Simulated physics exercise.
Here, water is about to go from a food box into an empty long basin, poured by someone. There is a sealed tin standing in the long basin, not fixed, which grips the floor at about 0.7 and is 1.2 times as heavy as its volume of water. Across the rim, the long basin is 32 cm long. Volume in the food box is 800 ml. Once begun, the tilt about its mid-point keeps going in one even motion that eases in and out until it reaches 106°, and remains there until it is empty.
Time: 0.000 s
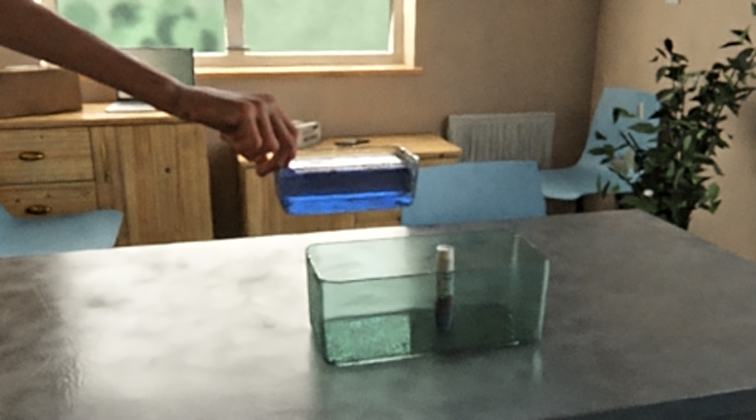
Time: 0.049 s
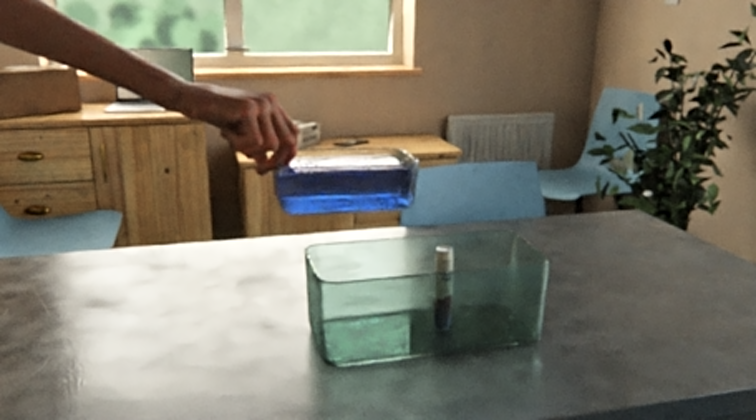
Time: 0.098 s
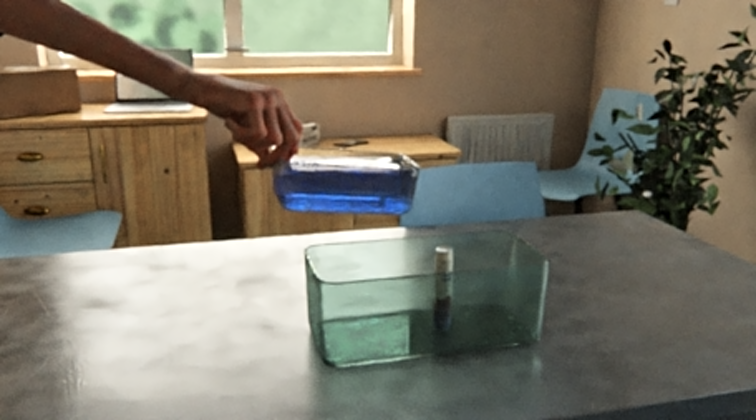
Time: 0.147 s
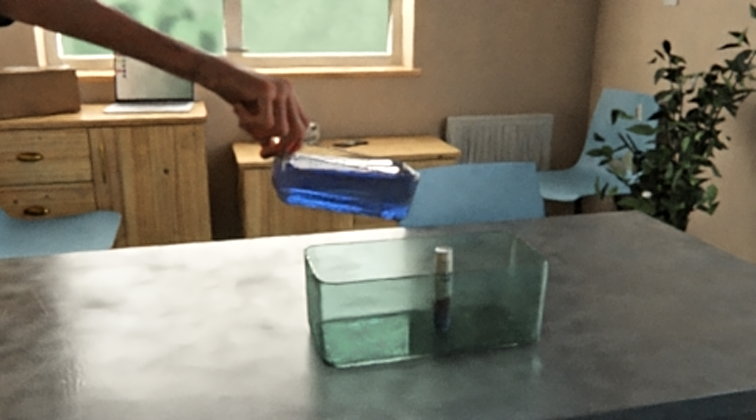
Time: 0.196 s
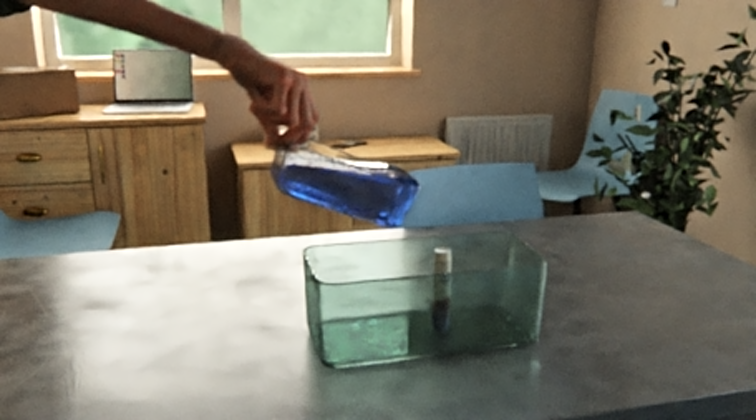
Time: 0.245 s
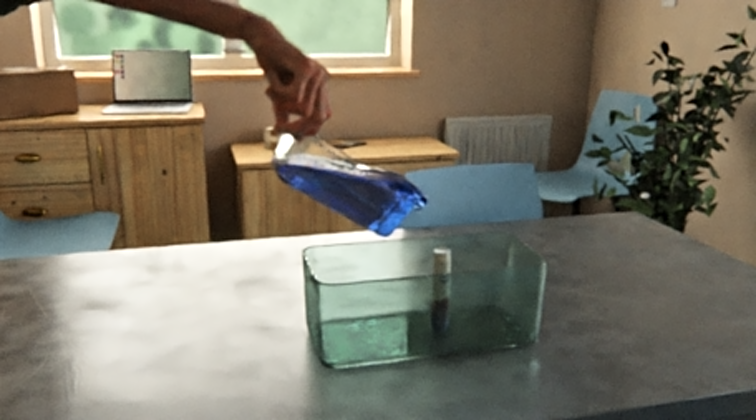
An arm reaches in from the left of a sunlit room, its hand gripping a clear box of blue liquid above a grey table, seen from slightly above by a still camera. A greenish glass basin with a small upright cylinder sits below, with wooden cabinets, pale blue chairs and a plant behind. The hand gradually tilts the box, lowering its right end.
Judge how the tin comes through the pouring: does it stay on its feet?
It tilts over.
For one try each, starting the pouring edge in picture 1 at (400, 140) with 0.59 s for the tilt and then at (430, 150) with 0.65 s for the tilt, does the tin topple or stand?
First it goes over; then it stays up.
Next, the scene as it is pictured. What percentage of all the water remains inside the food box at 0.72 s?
I reckon near 0 per cent still sits there.
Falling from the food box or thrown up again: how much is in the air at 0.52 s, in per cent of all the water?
Around 20 in a hundred.
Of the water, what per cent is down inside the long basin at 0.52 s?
Near 72 in a hundred.
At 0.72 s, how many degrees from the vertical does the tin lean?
Tilt: Around 35°.
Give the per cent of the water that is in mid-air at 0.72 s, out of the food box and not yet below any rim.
Near 2 percent.
After 0.52 s the tilt is 95° and 7 per cent is still to pour; the tin stands where it began.
After 0.72 s the tilt is 106° and 0 per cent is still to pour; the tin leans 37°.
After 0.92 s the tilt is 106° and 0 per cent is still to pour; the tin lies on its side.
After 1.15 s the tilt is 106° and 0 per cent is still to pour; the tin lies on its side.
In the end the tin lies on its side.
